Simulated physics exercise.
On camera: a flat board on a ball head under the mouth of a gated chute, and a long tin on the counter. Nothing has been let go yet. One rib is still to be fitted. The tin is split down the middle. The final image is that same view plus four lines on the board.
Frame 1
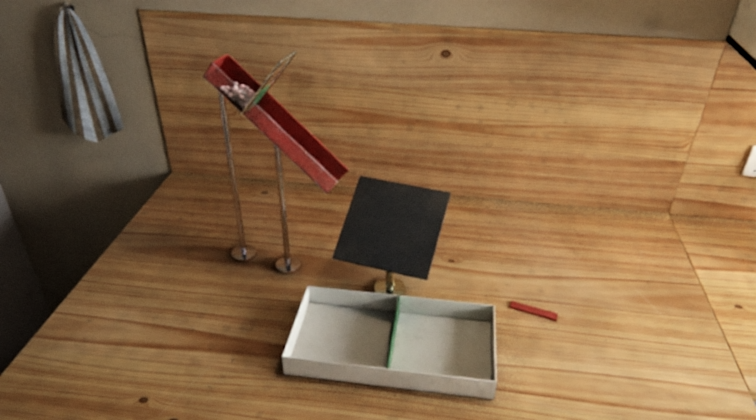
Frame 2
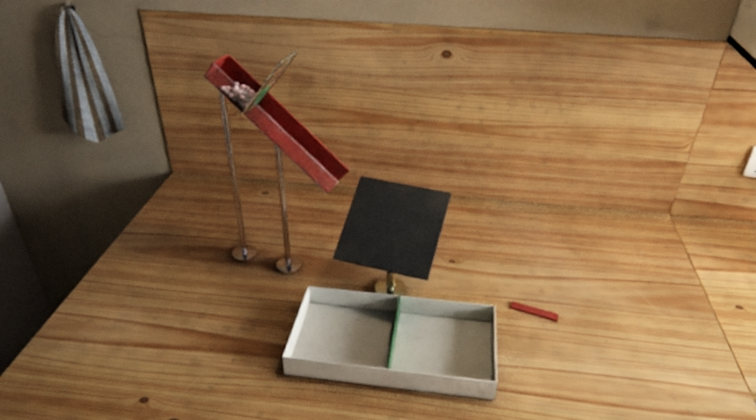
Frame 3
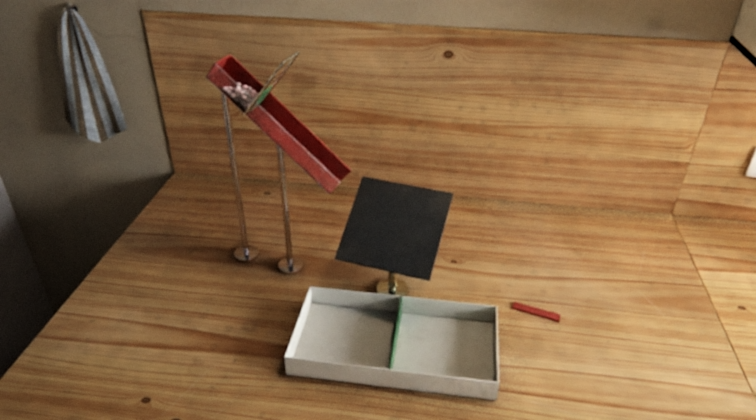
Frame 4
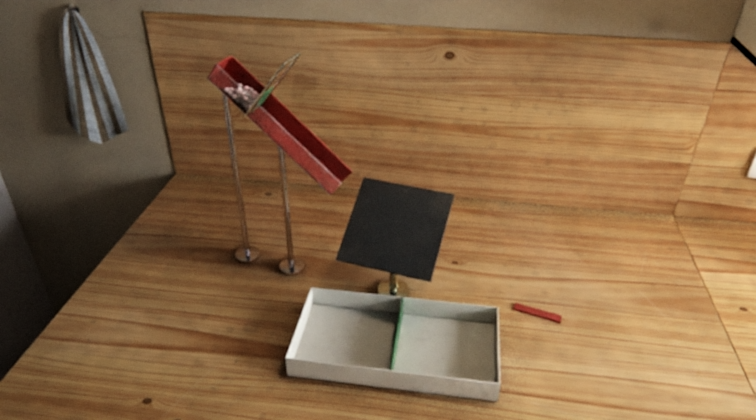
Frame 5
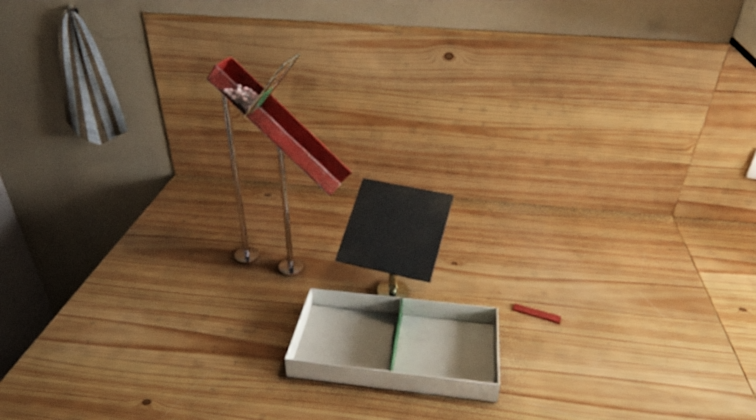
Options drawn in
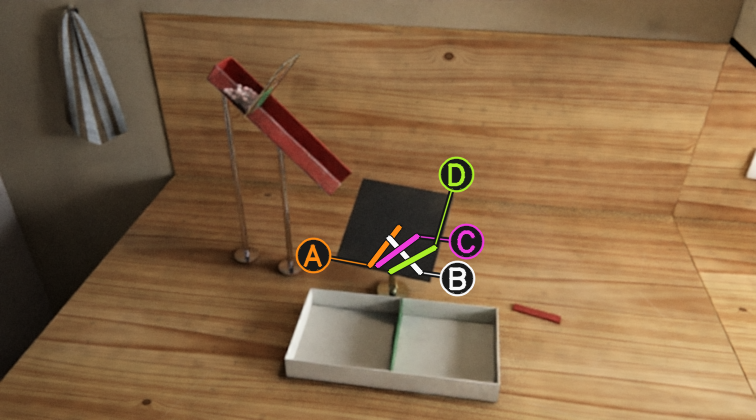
Red sloping chute holding pale beads behind a gate, above a tilted black board and divided white tin, all staying still.
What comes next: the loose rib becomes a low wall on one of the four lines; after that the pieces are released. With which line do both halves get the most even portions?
B.
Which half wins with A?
Left.
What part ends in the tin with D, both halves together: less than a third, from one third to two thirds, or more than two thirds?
It is more than two thirds.
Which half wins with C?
Left.
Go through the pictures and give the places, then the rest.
The first picture shows load behind the gate at (245, 97), sugar pearls; lip of the chute at (333, 187), sloping fairly steeply.
The second picture shows middle of the board at (392, 225), tilted fairly steeply; middle of its low edge at (379, 269); of its high edge at (405, 184).
The third picture shows front corners of the tin at (285, 357) and (498, 382); front end of its middle wall at (389, 369); gate still shut at (265, 93).
The fourth picture shows middle of the load at (249, 99); lip at (336, 189).
The fifth picture shows middle of the load at (248, 99); lip at (336, 189).
On the marked copy, line A from (399, 227) to (370, 265); line B from (389, 238) to (420, 272); line C from (417, 236) to (377, 265); line D from (434, 247) to (390, 271).
If A is chosen, of what is caught, nearly all in the left half, a small part in the right.
If B is chosen, of what is caught, about two thirds in the left half, about a third in the right.
If C is chosen, of what is caught, nearly all in the left half, a small part in the right.
If D is chosen, of what is caught, most in the left half, a small part in the right.
